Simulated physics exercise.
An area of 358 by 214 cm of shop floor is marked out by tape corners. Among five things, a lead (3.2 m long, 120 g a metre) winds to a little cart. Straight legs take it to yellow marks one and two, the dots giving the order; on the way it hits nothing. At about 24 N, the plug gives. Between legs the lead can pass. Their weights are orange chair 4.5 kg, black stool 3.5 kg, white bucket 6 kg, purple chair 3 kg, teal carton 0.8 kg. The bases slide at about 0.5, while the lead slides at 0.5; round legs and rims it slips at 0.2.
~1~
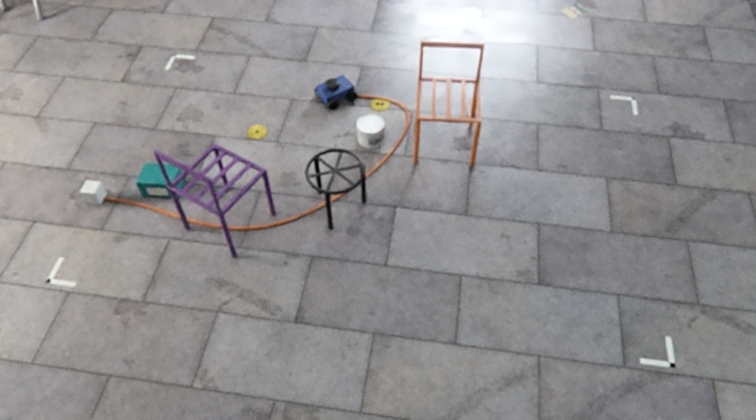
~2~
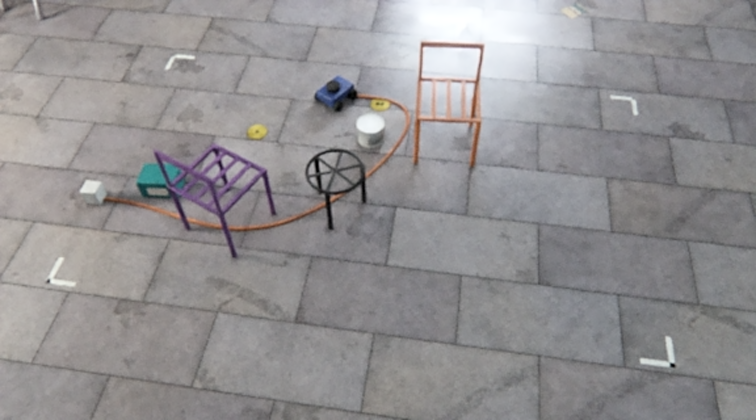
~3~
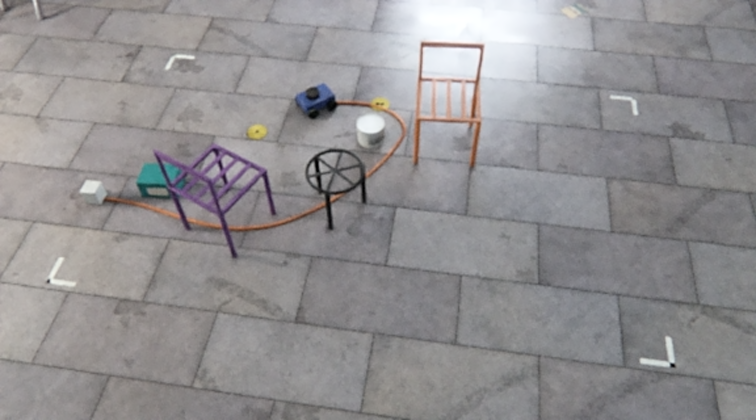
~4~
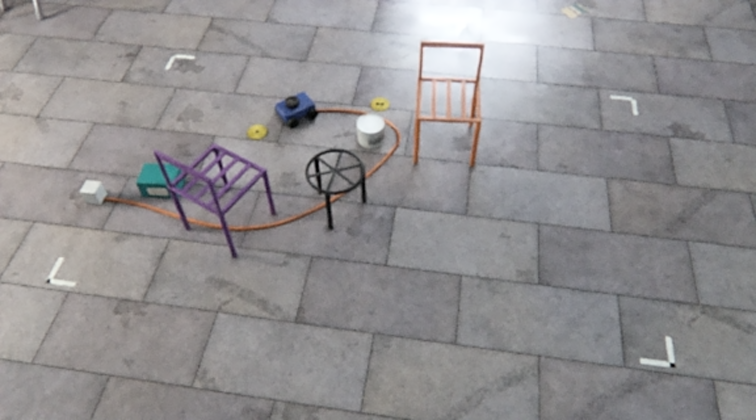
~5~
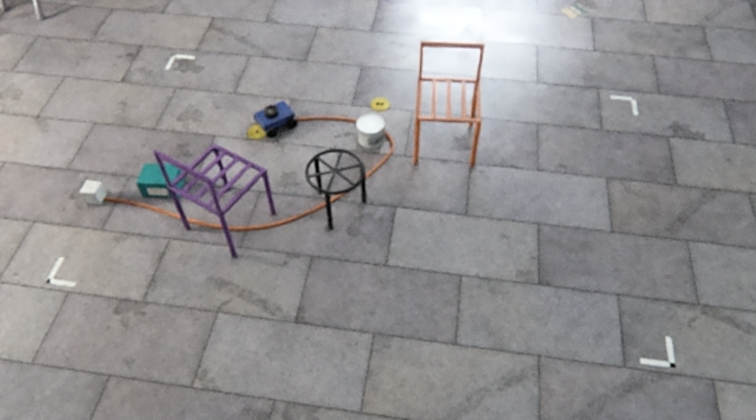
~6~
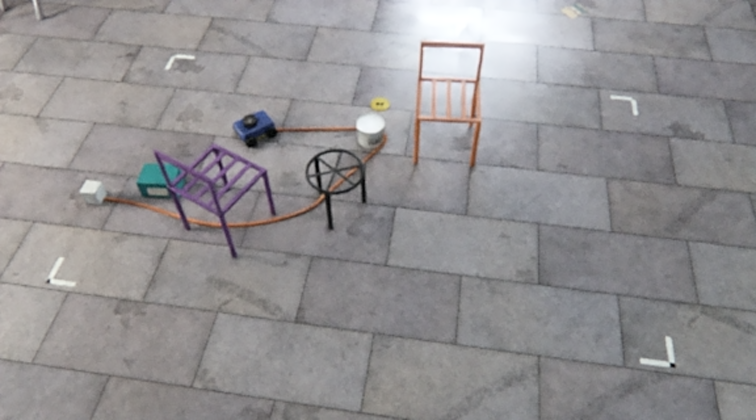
A small blue cart rolls left past the white bucket, trailing an orange cable behind it.
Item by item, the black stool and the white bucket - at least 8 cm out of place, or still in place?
Result: The black stool holds its ground; the white bucket holds its ground.
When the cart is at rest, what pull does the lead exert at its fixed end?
It comes out close to 0 N.
Next, cart at (289, 124), lead slack at the fixed end; nothing else has moved.
Then, cart at (323, 116), lead slack at the fixed end; nothing else has moved.
After that, cart at (358, 108), lead slack at the fixed end; nothing else has moved.
Later, cart at (379, 103), lead slack at the fixed end; nothing else has moved.
At the end, cart at (379, 103), lead slack at the fixed end; black stool 0 cm off its start at (335, 170), white bucket 0 cm off its start at (371, 123).
